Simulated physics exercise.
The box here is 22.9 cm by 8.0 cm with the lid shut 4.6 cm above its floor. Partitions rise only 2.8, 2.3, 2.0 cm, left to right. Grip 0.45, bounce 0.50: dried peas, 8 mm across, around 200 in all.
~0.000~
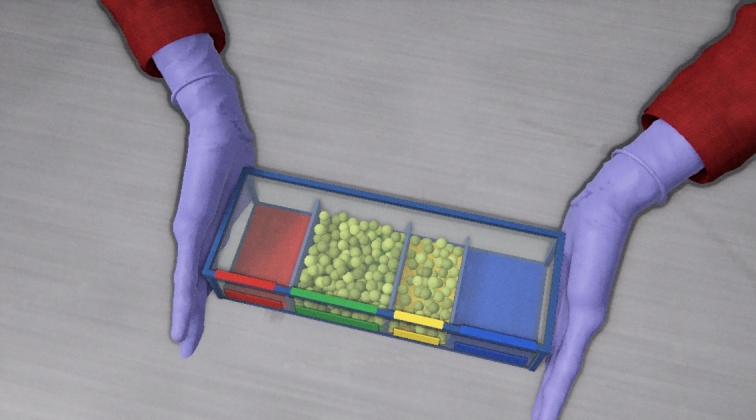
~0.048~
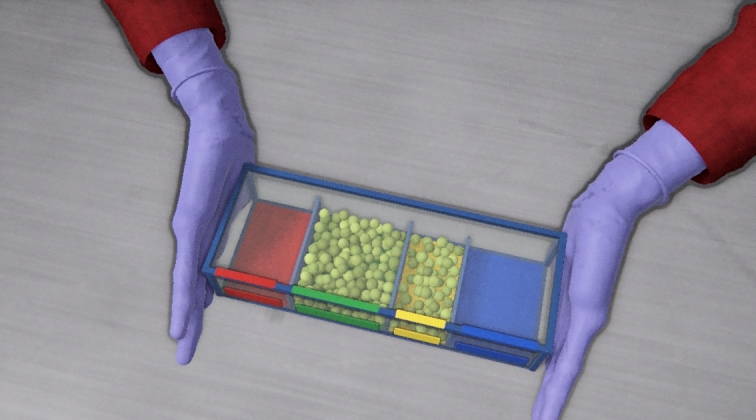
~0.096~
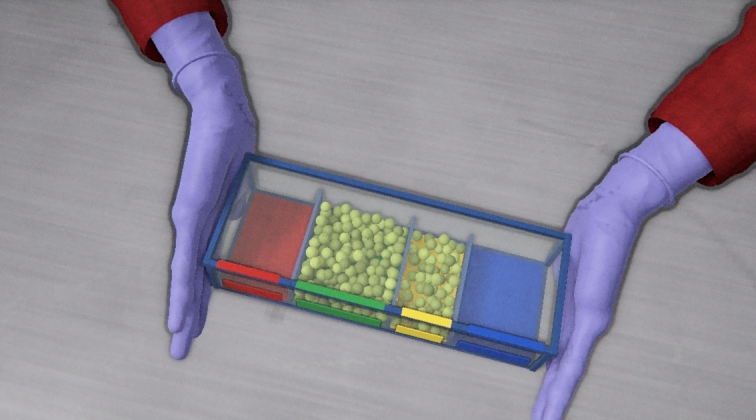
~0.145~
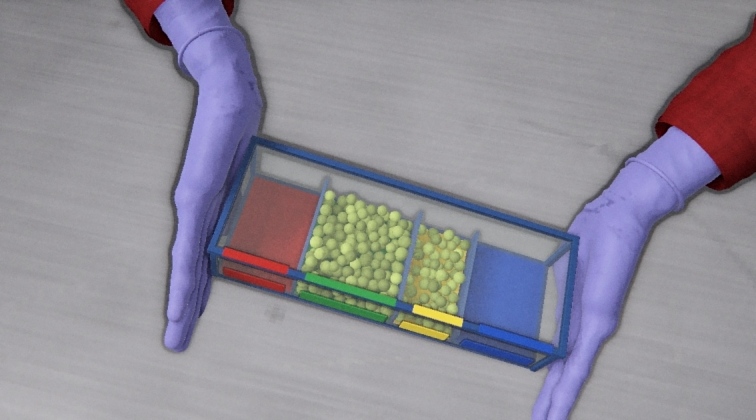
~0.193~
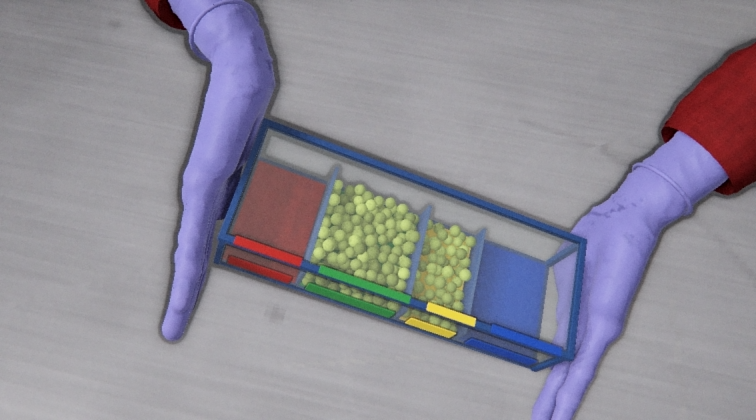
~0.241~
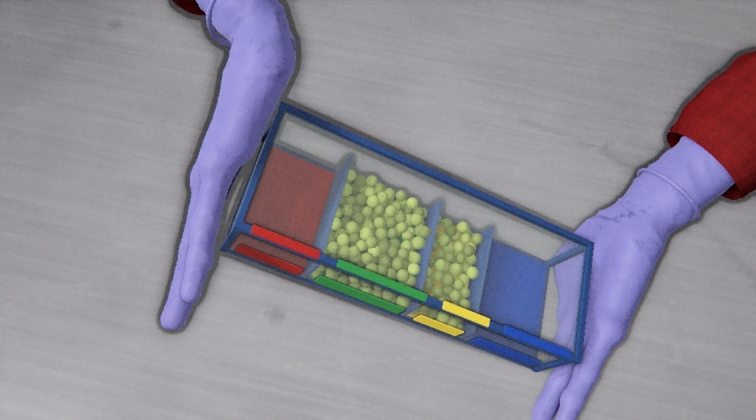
On a grey surface, gloved hands tilt a divided box of peas down toward the right.
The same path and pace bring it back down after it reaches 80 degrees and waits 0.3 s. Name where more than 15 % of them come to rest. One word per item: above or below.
In order - red: Below; blue: Above; green: Above; yellow: Above.
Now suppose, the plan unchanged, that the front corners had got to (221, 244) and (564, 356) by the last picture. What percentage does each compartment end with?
The compartments end with red 0 per cent, blue 40 per cent, green 35 per cent and yellow 25 per cent.
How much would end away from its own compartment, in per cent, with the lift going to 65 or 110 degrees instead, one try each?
First try: Around 20 %; second try: Around 100 %.
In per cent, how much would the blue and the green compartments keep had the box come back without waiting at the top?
Final amounts would be blue 50% and green 25%.
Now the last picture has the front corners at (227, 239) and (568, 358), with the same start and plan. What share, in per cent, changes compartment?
About 45 %.
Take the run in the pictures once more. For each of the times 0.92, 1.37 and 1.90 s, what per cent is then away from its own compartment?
Roughly 45, 50, 50.
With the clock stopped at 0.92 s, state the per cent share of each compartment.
You'd find red at 0, blue at 40, green at 30 and yellow at 30 per cent.
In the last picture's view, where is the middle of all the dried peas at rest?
(450, 293).
After 0.92 s, tilt 80 degrees; blue 40 %, green 30 %, yellow 30 %.
After 1.37 s, tilt 42 degrees; blue 50 %, green 25 %, yellow 25 %.
After 1.90 s, tilt 0 degrees; blue 50 %, green 25 %, yellow 25 %.
By 2.3 s all is still; red 0 %, blue 50 %, green 25 %, yellow 25 %.
